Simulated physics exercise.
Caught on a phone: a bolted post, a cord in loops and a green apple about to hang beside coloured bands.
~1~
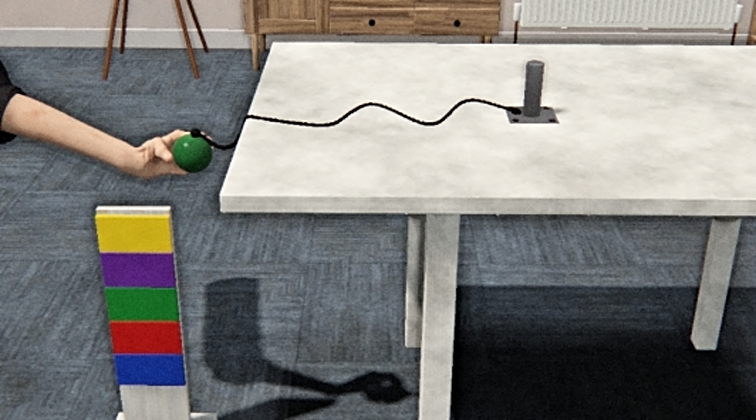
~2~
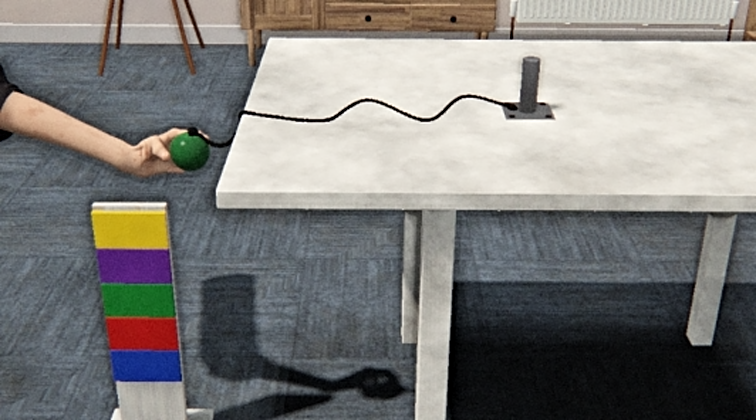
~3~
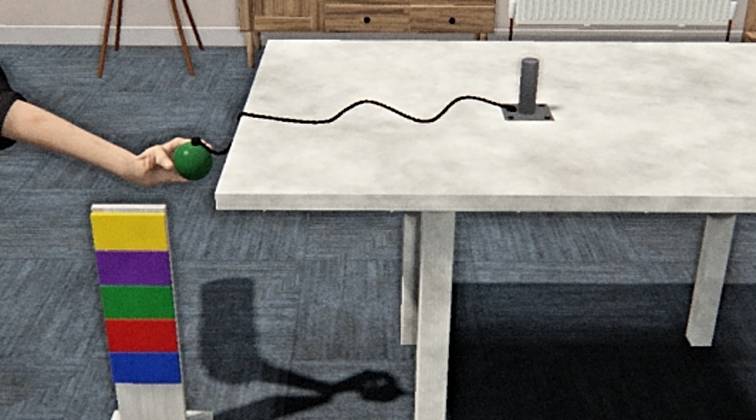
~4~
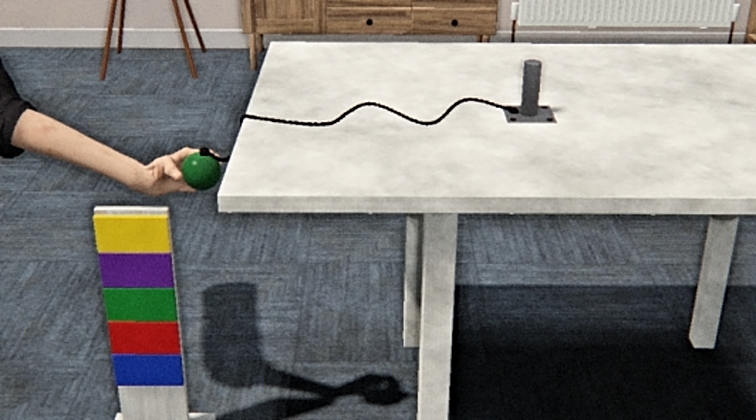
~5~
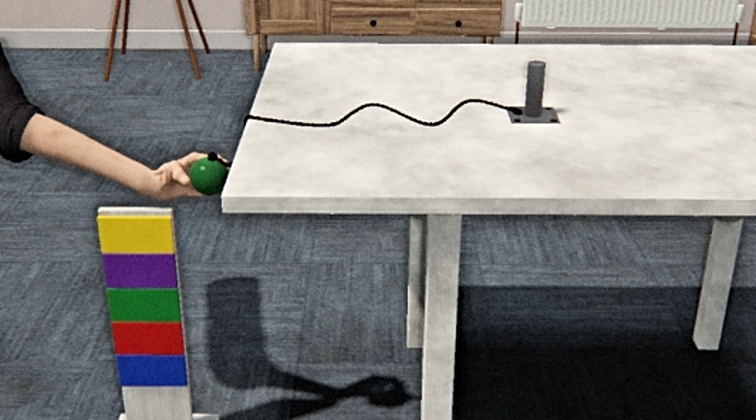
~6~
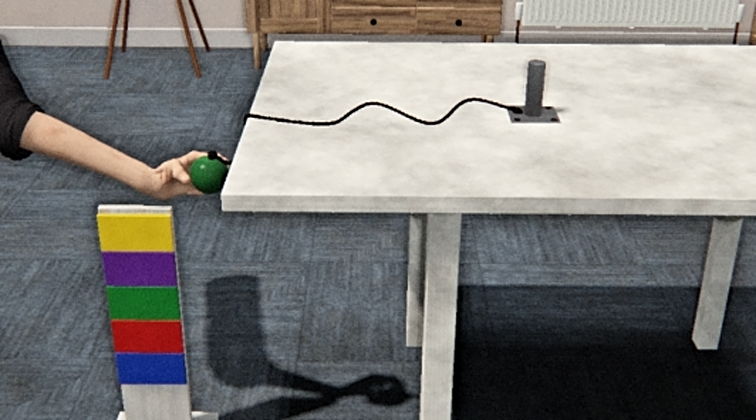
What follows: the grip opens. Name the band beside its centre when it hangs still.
At green.
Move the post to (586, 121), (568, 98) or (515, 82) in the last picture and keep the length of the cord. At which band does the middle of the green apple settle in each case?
Taking them in turn: Purple; purple; green.
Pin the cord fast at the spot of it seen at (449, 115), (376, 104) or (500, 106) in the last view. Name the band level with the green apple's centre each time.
One after the other, purple; yellow; green.
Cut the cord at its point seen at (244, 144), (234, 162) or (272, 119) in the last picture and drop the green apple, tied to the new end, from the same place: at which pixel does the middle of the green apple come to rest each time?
Try by try, around (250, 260), (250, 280) and (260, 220).
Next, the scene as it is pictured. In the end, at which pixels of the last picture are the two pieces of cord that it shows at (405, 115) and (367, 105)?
Near (337, 112) and (282, 112).
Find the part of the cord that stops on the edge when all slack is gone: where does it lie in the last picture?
Near (349, 114).
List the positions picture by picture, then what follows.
The first frame shows green apple (193, 153); yellow (134, 235); purple (138, 271); green (142, 305); red (146, 339); blue (150, 371).
The second frame shows green apple (190, 152); cord through (480, 98) (439, 116) (384, 104) (334, 118) (251, 114).
The third frame shows green apple (193, 161).
The fourth frame shows green apple (202, 171); cord through (482, 101) (441, 119) (385, 108) (336, 121) (253, 118).
The fifth frame shows green apple (210, 176).
The sixth frame shows green apple (209, 174); cord through (486, 102) (444, 119) (389, 108) (340, 121) (257, 117).
Soon after, apple near (224, 307); level with green.
After that, apple near (289, 305); level with green.
And then, apple near (249, 304); level with green.
In the end, apple near (256, 305); level with green. Its centre hangs level with the green band.
